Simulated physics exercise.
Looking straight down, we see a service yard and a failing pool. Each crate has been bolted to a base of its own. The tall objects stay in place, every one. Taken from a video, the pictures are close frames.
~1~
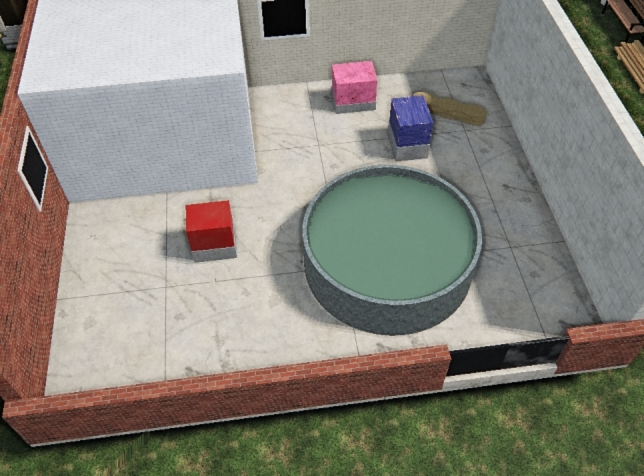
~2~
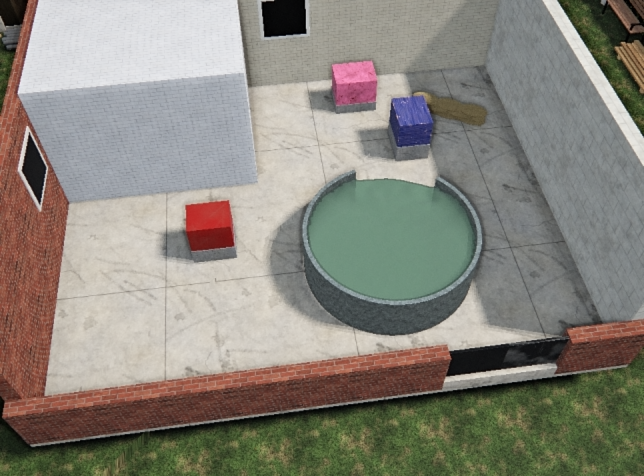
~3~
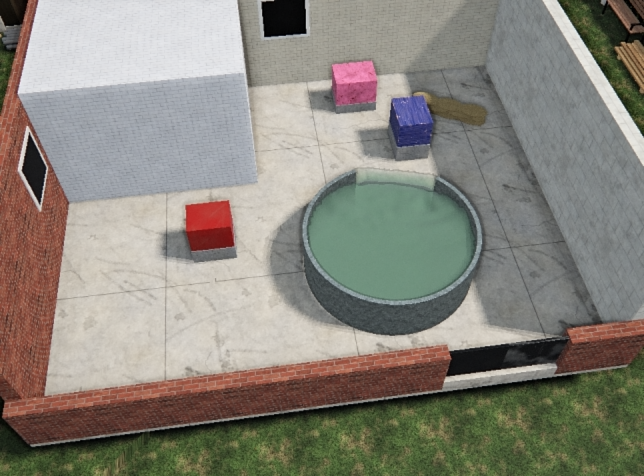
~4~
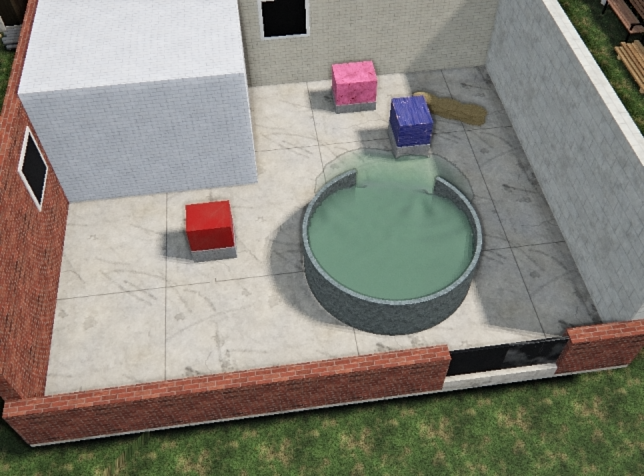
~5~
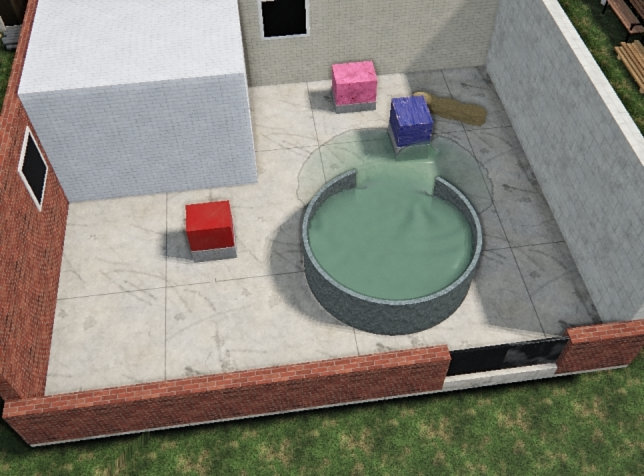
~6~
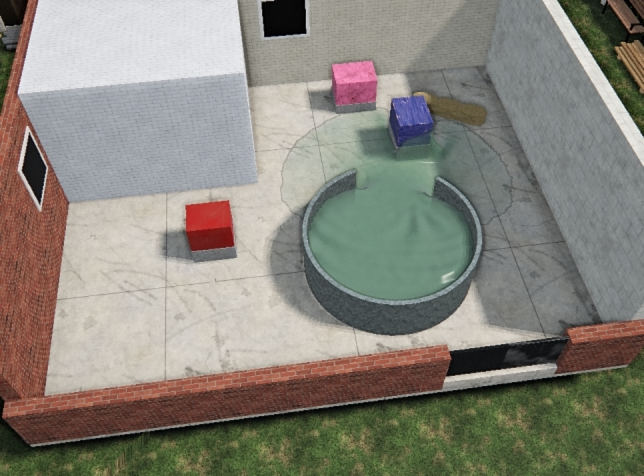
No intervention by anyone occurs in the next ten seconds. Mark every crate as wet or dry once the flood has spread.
Blue crate: Wet, red crate: Dry, pink crate: Wet.
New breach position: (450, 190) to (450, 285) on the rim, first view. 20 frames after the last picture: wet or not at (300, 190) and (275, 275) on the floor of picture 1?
Untouched, untouched.
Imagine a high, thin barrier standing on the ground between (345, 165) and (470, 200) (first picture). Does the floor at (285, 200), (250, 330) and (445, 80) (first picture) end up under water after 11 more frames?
As listed: Wet, clear, dry.
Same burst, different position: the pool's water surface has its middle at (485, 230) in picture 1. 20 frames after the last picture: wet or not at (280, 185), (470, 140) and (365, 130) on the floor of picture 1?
First drenched; next drenched; last drenched.
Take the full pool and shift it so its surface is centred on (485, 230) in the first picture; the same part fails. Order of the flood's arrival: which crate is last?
It is the red-painted one.
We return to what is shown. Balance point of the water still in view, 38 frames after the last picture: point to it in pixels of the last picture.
(401, 179).
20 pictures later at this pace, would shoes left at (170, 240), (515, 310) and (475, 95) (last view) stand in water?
Going through them in order, I'd say clear, drenched and drenched.
A moment on, water covers 30 % of the floor; the blue crate water round its plinth, the red crate not reached, the pink crate water round its plinth.
Next, water covers 35 % of the floor; the blue crate water round its plinth, the red crate not reached, the pink crate water round its plinth.
Then, water covers 50 % of the floor; the blue crate water round its plinth, the red crate not reached, the pink crate water round its plinth.
Later, water covers 70 % of the floor; the blue crate water round its plinth, the red crate water round its plinth, the pink crate water round its plinth.
In the end, water covers 85 % of the floor; the blue crate was topped, the red crate stayed above the water, the pink crate was topped.
